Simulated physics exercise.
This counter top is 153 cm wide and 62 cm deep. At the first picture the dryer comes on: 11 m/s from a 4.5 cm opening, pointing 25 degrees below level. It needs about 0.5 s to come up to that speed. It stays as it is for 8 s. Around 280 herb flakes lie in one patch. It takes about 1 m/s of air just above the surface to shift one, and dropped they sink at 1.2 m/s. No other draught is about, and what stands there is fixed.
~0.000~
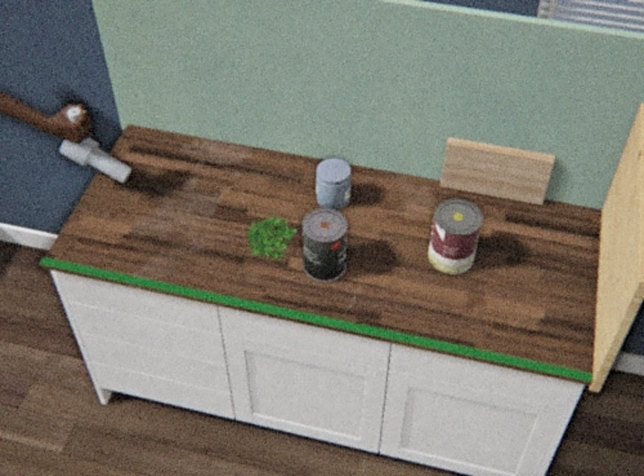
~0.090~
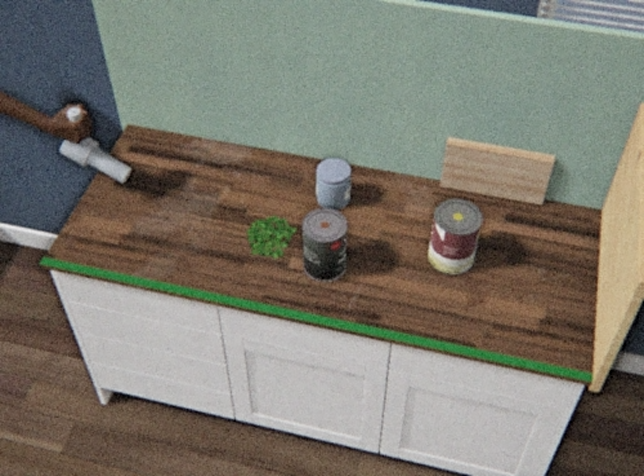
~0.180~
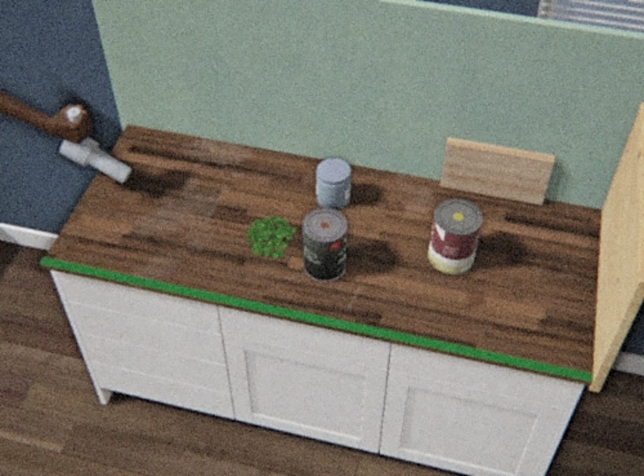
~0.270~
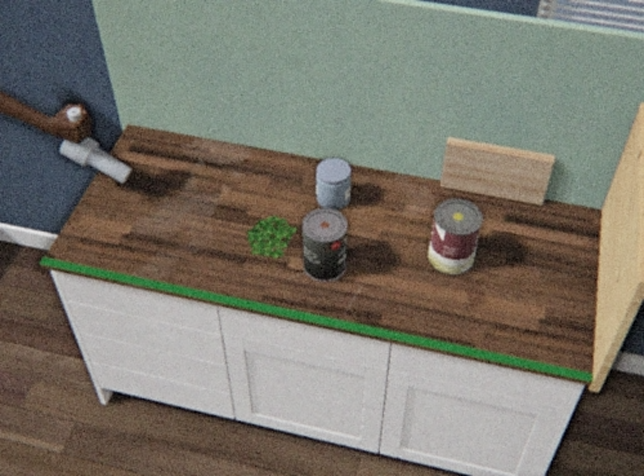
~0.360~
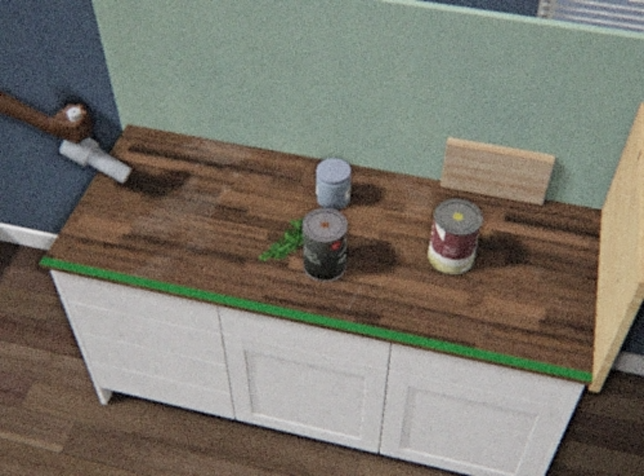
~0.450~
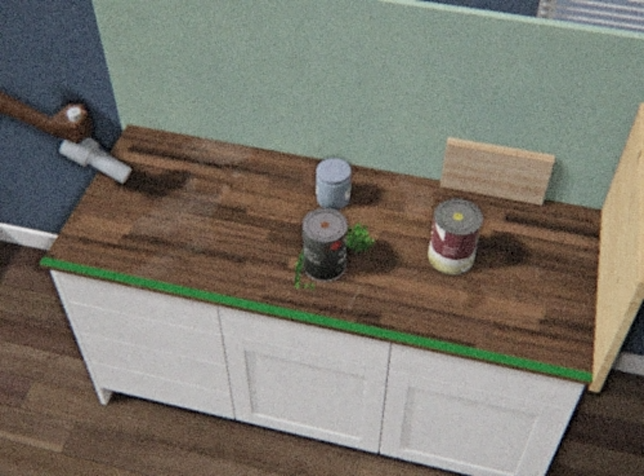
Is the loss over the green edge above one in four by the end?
More than a quarter over the green edge: Yes.
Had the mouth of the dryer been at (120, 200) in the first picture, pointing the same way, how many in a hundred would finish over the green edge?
It would be near 4 %.
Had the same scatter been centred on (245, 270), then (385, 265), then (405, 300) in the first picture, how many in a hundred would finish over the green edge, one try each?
In turn about 90 %, 0 %, 0 %.
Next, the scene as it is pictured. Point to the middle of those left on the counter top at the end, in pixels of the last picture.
Near (534, 311).
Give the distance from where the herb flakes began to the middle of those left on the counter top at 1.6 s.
Roughly 65 cm.
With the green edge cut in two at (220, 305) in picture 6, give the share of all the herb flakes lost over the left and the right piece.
Some 0 % left, 40 % right.
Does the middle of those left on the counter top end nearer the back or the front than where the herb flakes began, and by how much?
Towards the front, some 5 cm.
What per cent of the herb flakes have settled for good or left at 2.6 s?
About 50 %.
After 1.6 s, 55 % are on the move or not yet settled, 36 % are over the green edge; the middle of those still in play is near (486, 291).
After 2.6 s, 49 % are on the move or not yet settled, 36 % are over the green edge; the middle of those still in play is near (511, 303).
After 4.4 s, 44 % are on the move or not yet settled, 38 % are over the green edge; the middle of those still in play is near (533, 310).
After 8.0 s, at the end, 39 % are over the green edge; the middle of those still in play is near (534, 311).
